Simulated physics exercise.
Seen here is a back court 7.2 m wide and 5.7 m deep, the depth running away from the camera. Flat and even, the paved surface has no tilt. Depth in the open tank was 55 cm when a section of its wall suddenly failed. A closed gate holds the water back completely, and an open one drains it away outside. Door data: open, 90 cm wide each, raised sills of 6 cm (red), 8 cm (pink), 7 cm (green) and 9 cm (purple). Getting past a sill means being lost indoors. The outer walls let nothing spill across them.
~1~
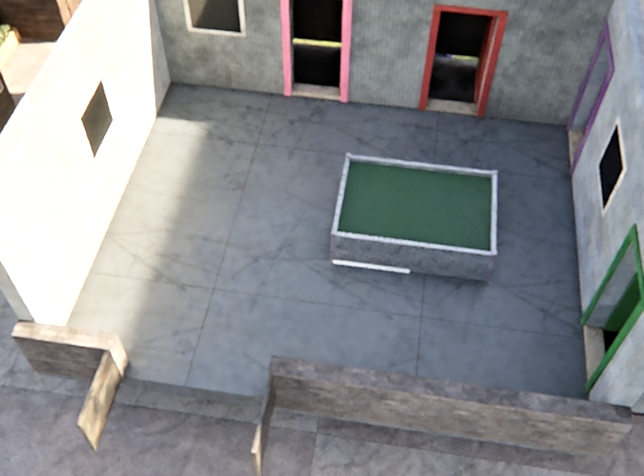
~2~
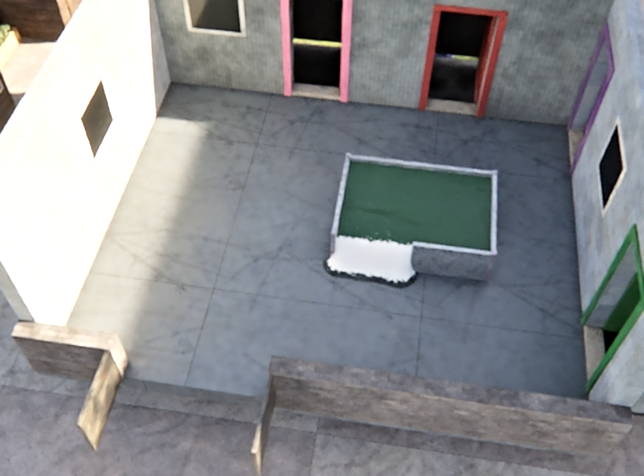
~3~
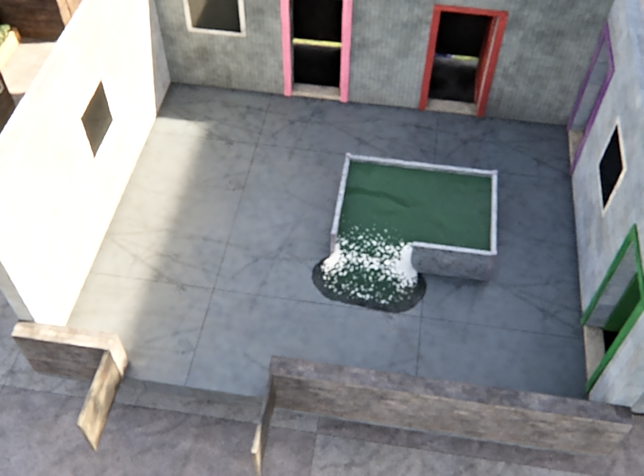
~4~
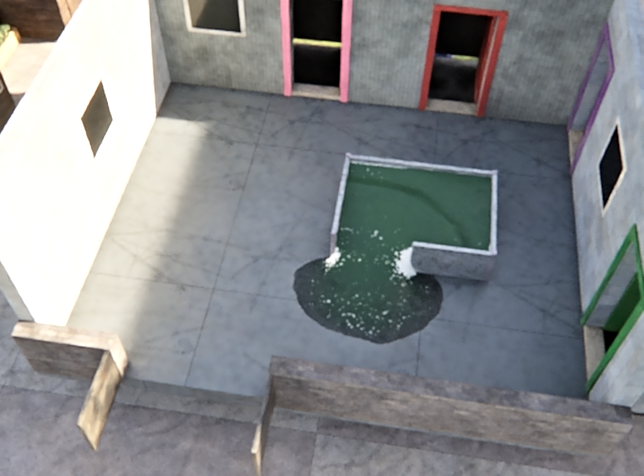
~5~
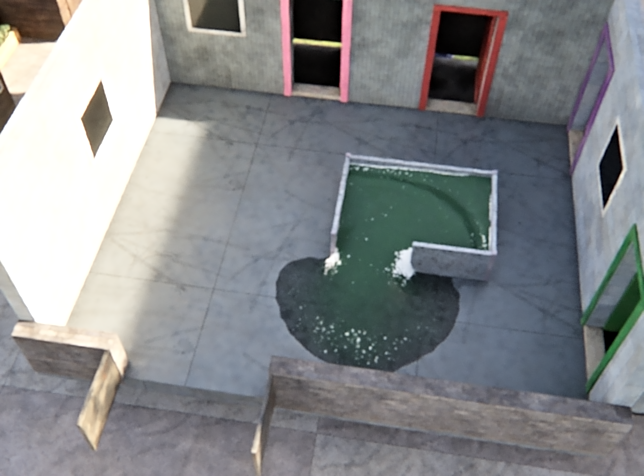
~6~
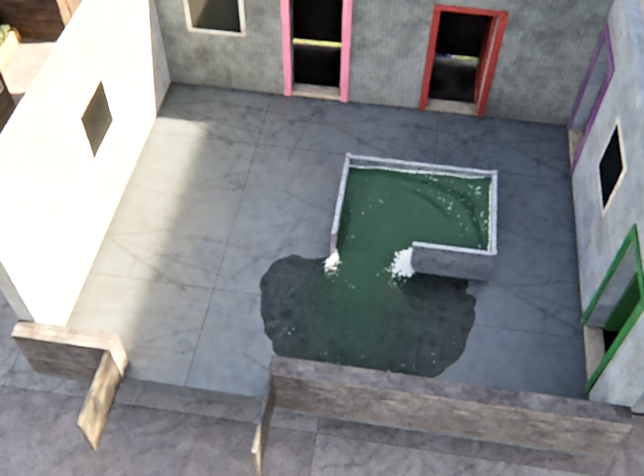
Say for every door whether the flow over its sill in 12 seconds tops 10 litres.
As I see it, red door: Lags behind the figure, pink door: Lags behind the figure, green door: Outstrips the figure, purple door: Lags behind the figure.
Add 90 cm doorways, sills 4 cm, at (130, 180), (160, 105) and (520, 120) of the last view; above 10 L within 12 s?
In that order: Short of it, short of it, beyond it.
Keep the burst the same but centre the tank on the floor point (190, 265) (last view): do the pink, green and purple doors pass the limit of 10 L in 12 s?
Pink: Within limit; green: Within limit; purple: Within limit.
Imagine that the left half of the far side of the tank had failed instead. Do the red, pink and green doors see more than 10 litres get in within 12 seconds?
Red exceeds; pink exceeds; green falls short.
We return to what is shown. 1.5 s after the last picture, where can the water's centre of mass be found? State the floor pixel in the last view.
Its balance point lies near (385, 281).
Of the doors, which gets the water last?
Pink.
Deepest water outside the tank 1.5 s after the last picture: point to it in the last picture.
You'll find it around (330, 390).
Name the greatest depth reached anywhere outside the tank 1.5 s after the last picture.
It tops out at some 28 cm.
Then, 0.7 s after the last picture water covers 15 % of the floor and is deepest (30 cm) near (330, 390); red door not reached, pink door not reached, green door not reached, purple door not reached.
Then, 1.5 s after the last picture water covers 25 % of the floor and is deepest (28 cm) near (330, 390); red door not reached, pink door not reached, green door not reached, purple door not reached.
Then, 2.8 s after the last picture water covers 35 % of the floor and is deepest (20 cm) near (568, 425); red door not reached, pink door not reached, green door 13 cm at the sill, 13 L in, purple door not reached.
Then, 6.3 s after the last picture water covers 65 % of the floor and is deepest (10 cm) near (344, 392); red door 4 cm at the sill, 0 L in, pink door not reached, green door 8 cm at the sill, 51 L in, purple door 4 cm at the sill, 0 L in.
Then, 11.3 s after the last picture water covers 95 % of the floor and is deepest (6 cm) near (565, 179); red door 4 cm at the sill, 0 L in, pink door 6 cm at the sill, 0 L in, green door 4 cm at the sill, 53 L in, purple door 6 cm at the sill, 1 L in.
